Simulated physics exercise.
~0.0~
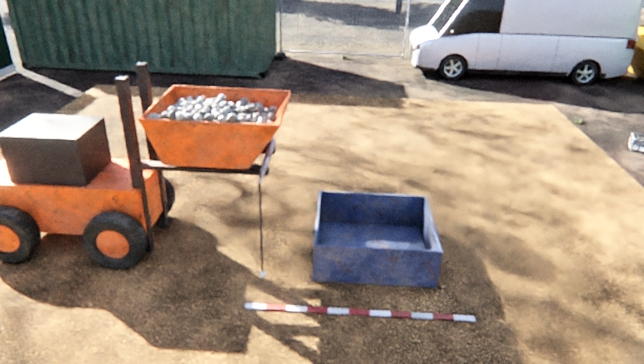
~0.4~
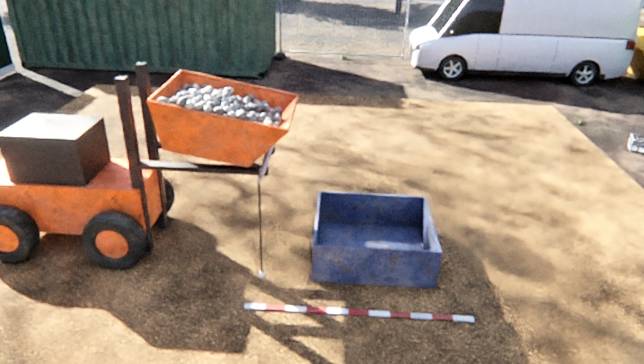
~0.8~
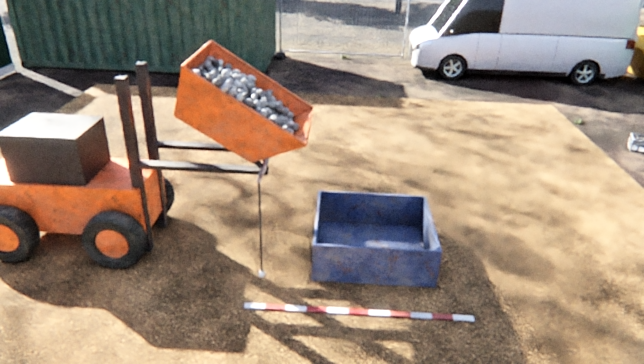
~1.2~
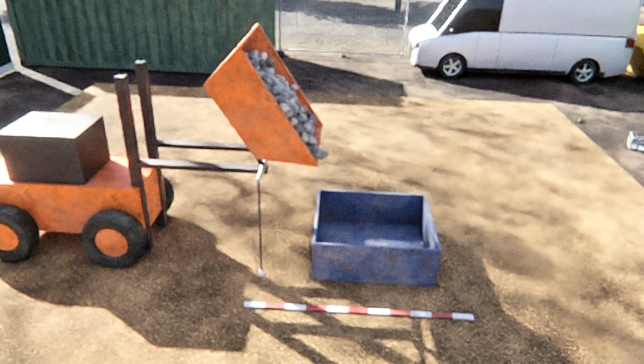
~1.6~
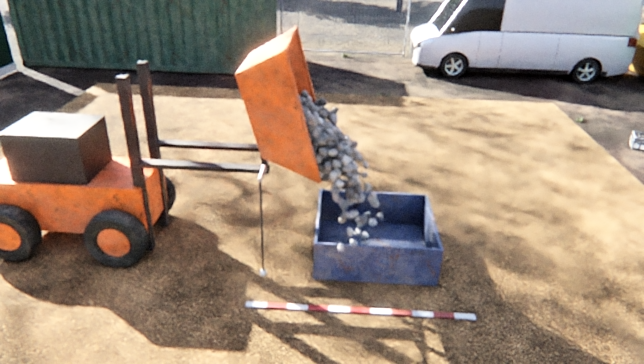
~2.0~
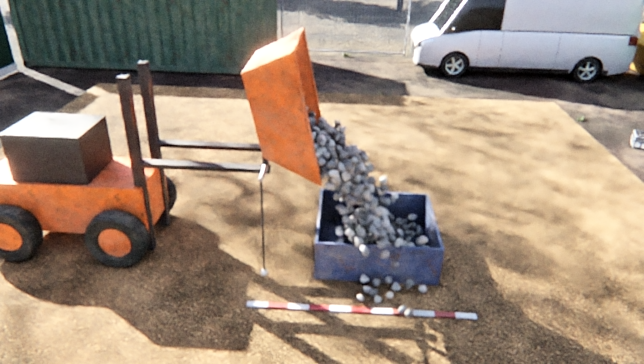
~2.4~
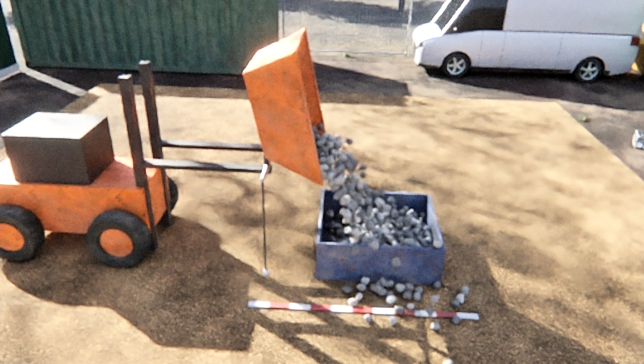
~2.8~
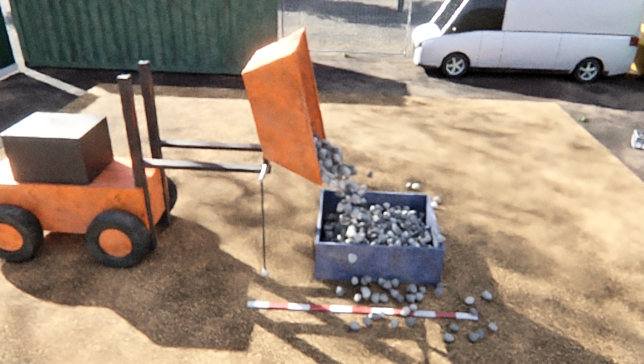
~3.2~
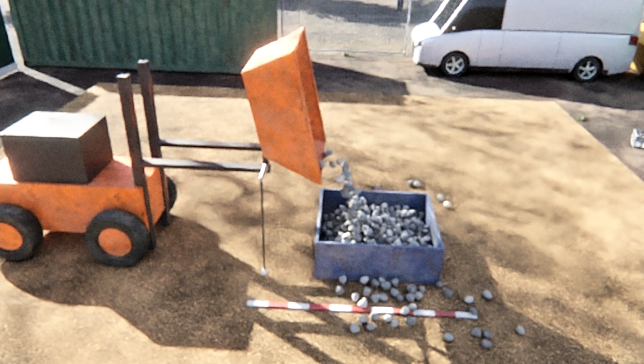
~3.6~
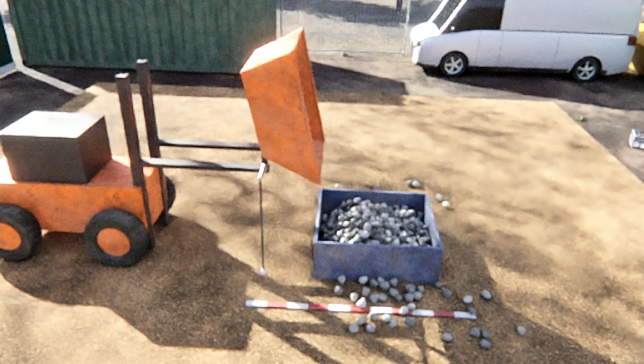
The clip opens on an orange fork truck at left holding a raised orange skip of grey stones, with an open blue bin on the sandy ground to its right and a red-and-white staff in front. The skip tips steadily to the right, and the stones stay inside at first. Once it is steeply tilted, they pour over its lower edge into the bin. The stream fills the bin while some stones scatter around the staff and a few land behind. The flow thins to a trickle, leaving the skip steep and still, the bin heaped, and strays on the ground.
